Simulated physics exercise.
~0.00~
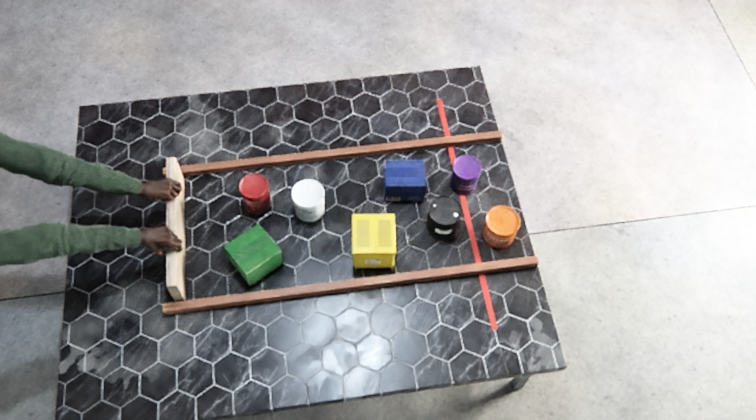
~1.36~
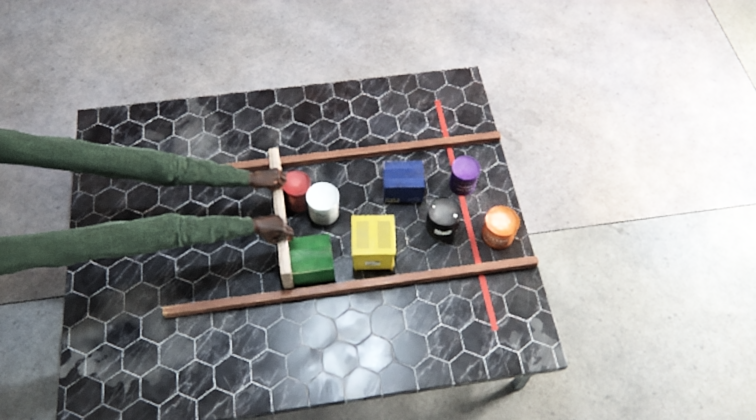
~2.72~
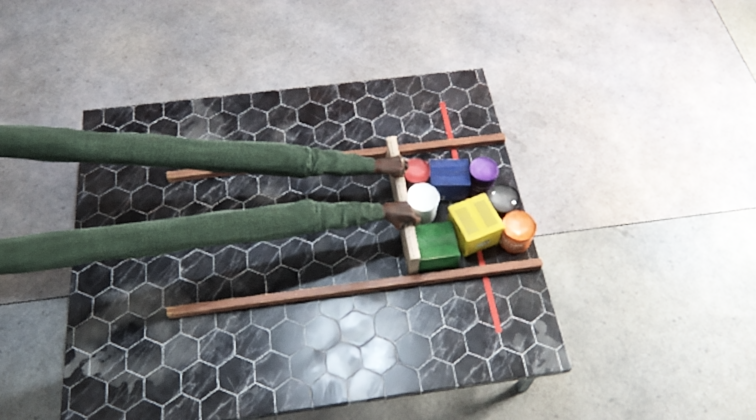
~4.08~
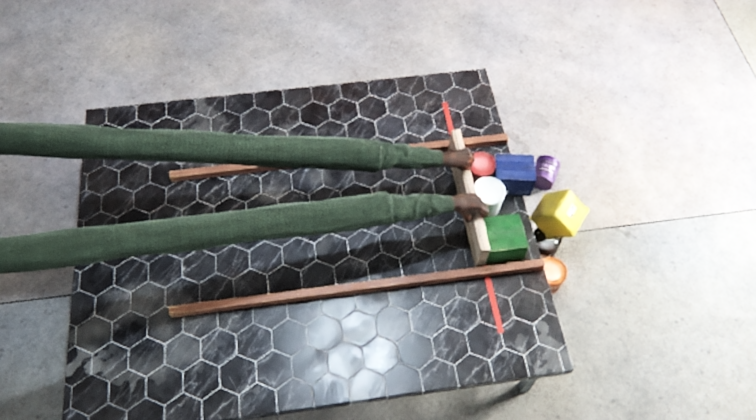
A wooden plank, held upright by two hands in green sleeves, starts at the left of a dark hexagon-patterned table, between two wooden rails. It slides right and gathers the red pail, white pail and green box. Pushed farther, the group closes up against the blue box and yellow tote, crowding the black canister and the orange and purple pails near the table's right edge. The plank reaches the red tape, and the yellow tote tips over the edge with the black canister, orange pail and purple pail, while the green box, red pail and white pail remain against the plank.
